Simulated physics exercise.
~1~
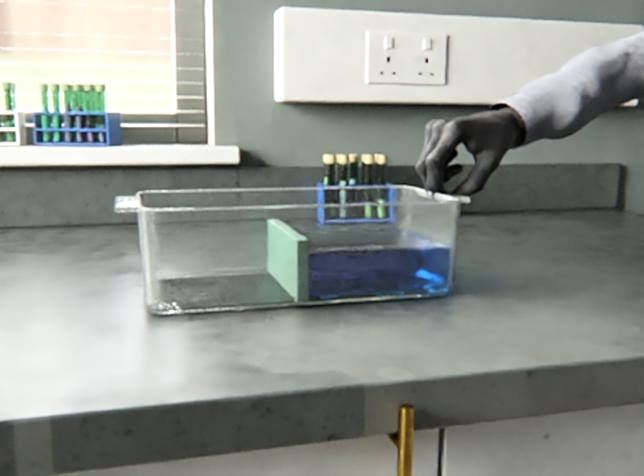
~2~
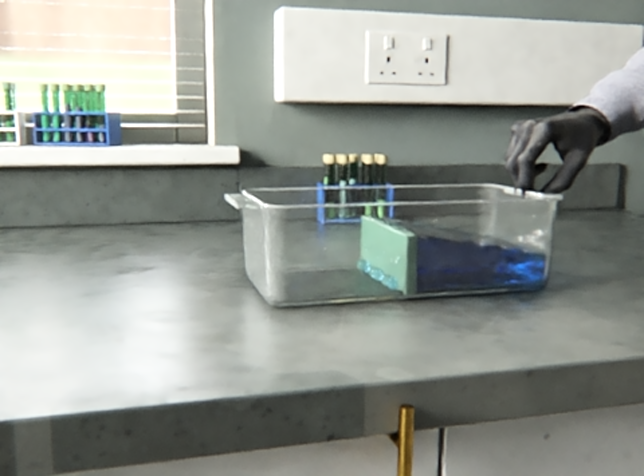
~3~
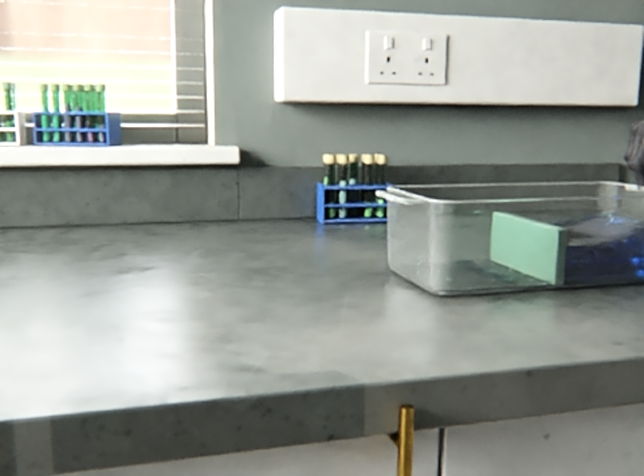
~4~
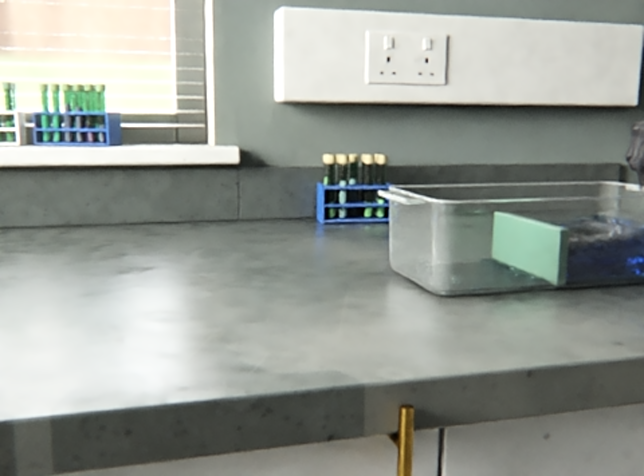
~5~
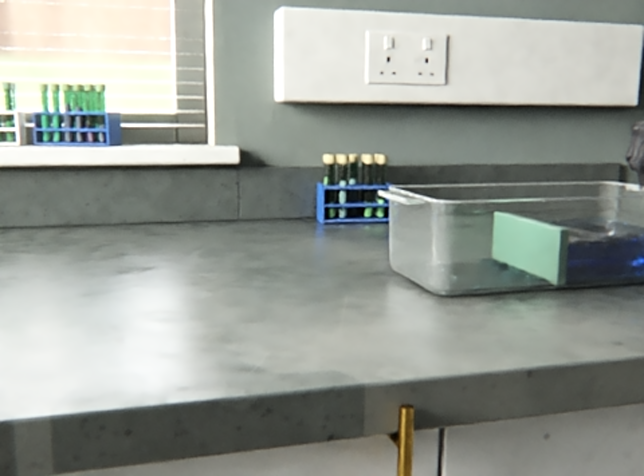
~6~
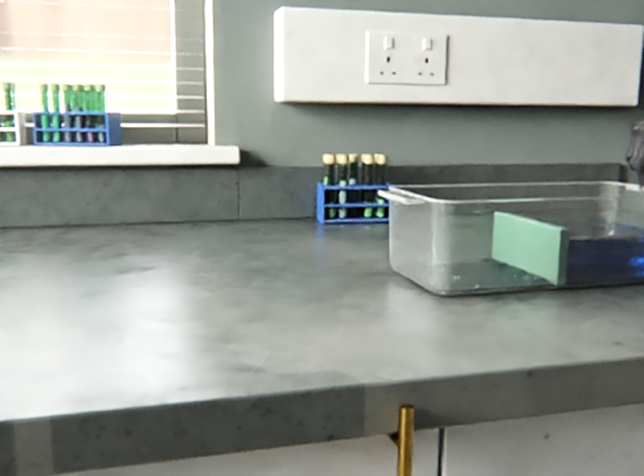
In the video, a dark hand pulls a clear oblong tub, divided by a green wall with blue water on its right side, rightward across a grey counter. The water sloshes, and the tub stops partly out of view with the wall upright and most water still on the right.
